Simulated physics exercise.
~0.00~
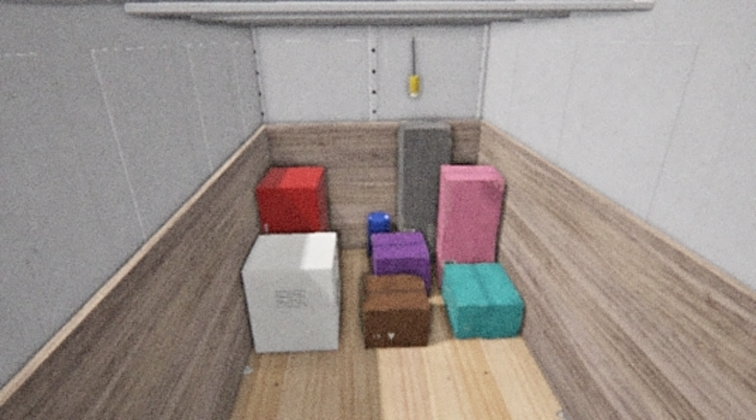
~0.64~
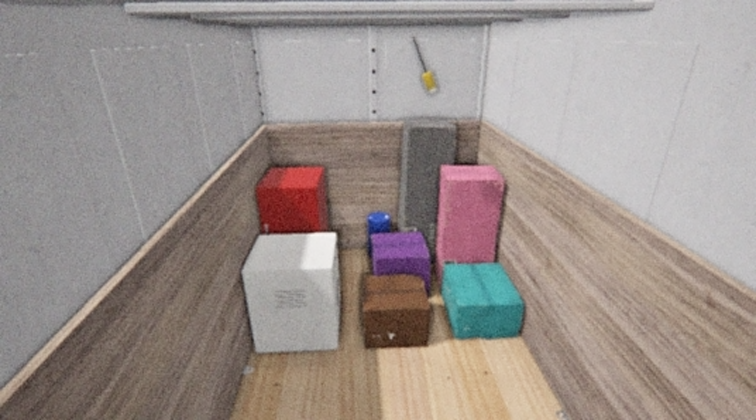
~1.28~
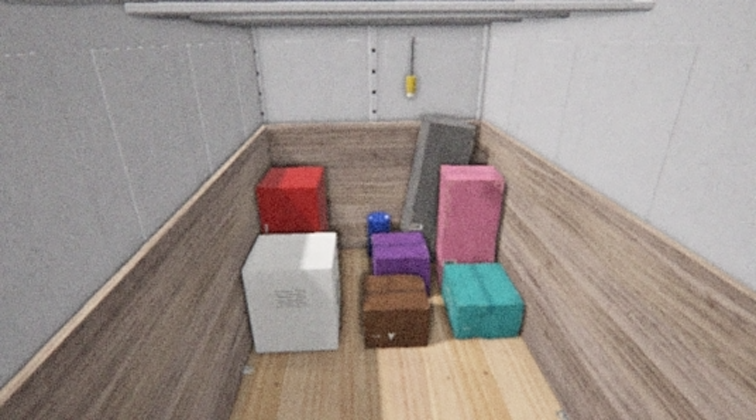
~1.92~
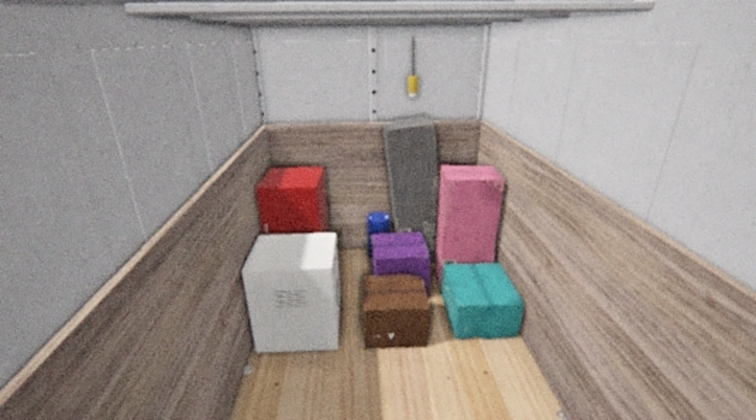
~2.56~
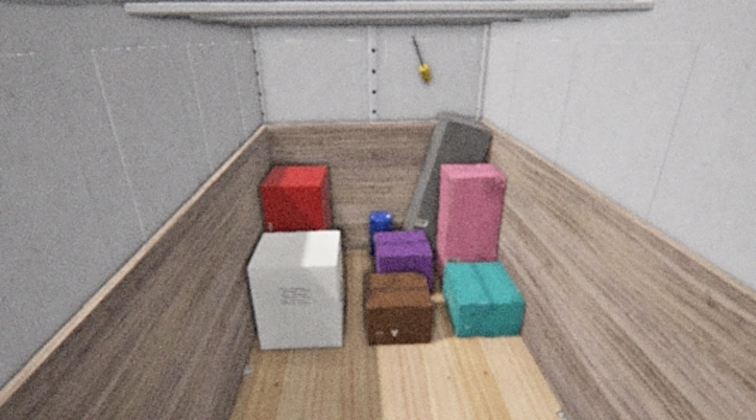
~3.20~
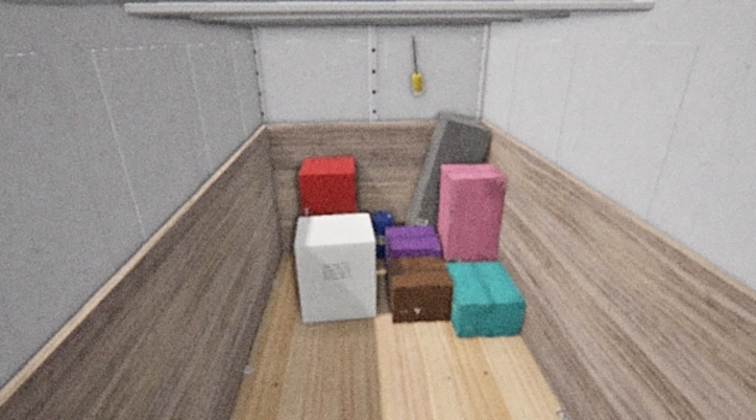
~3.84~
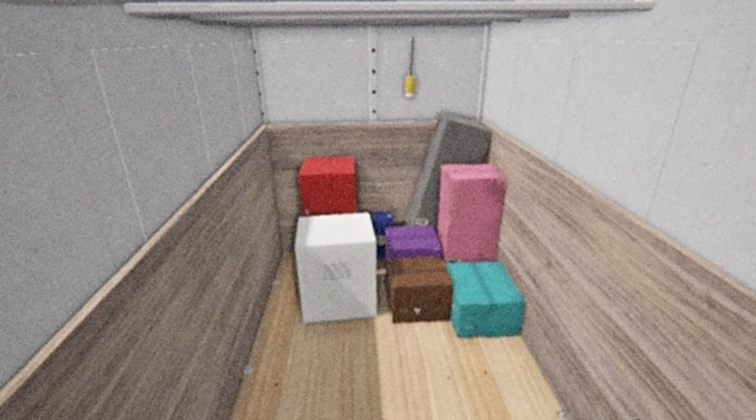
Tall grey box rocking right, left and right again in a van, then white and red boxes sliding right, grey left leaning.
